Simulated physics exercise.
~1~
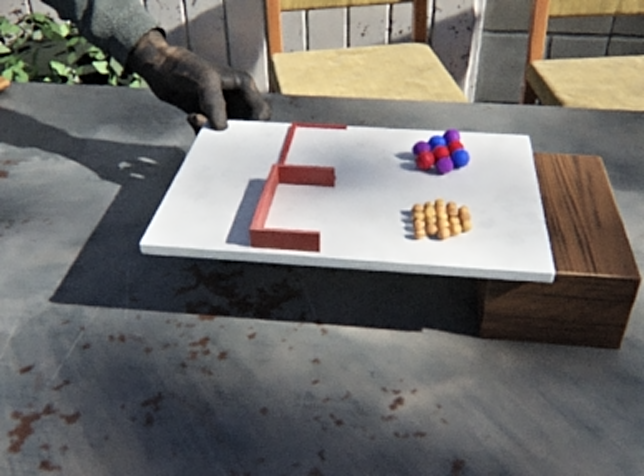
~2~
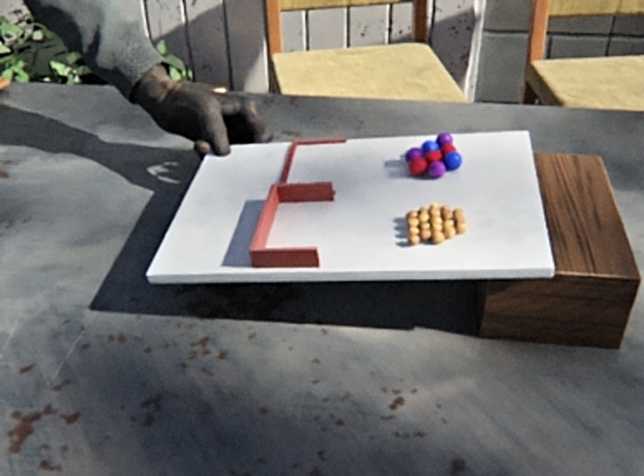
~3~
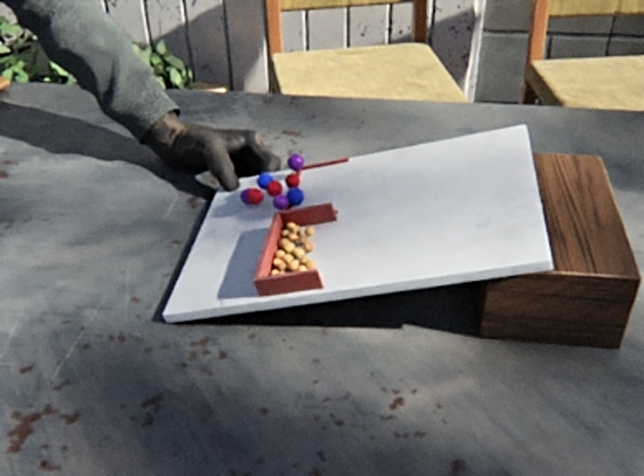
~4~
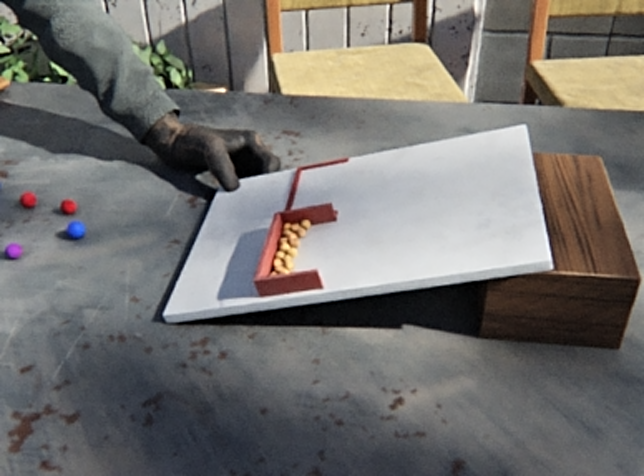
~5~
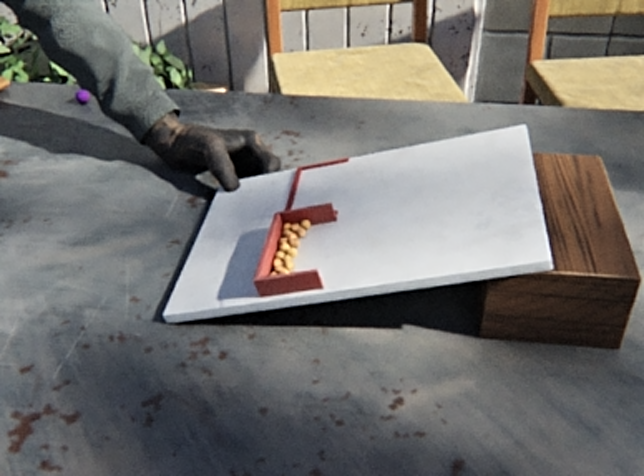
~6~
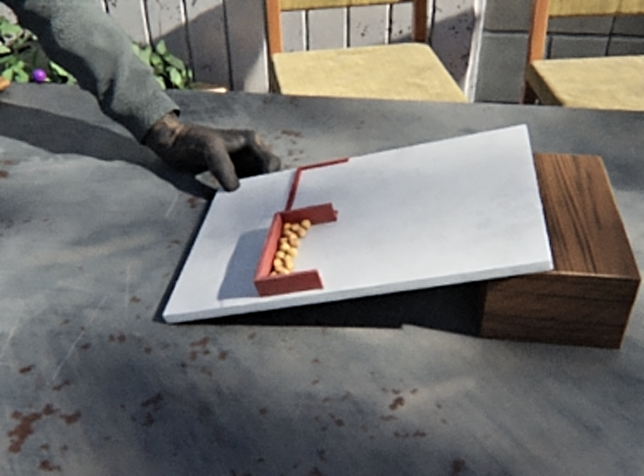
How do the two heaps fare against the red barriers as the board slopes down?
The tan beads nearer the viewer are stopped by their barrier, while the red, blue and purple balls farther back get past theirs.
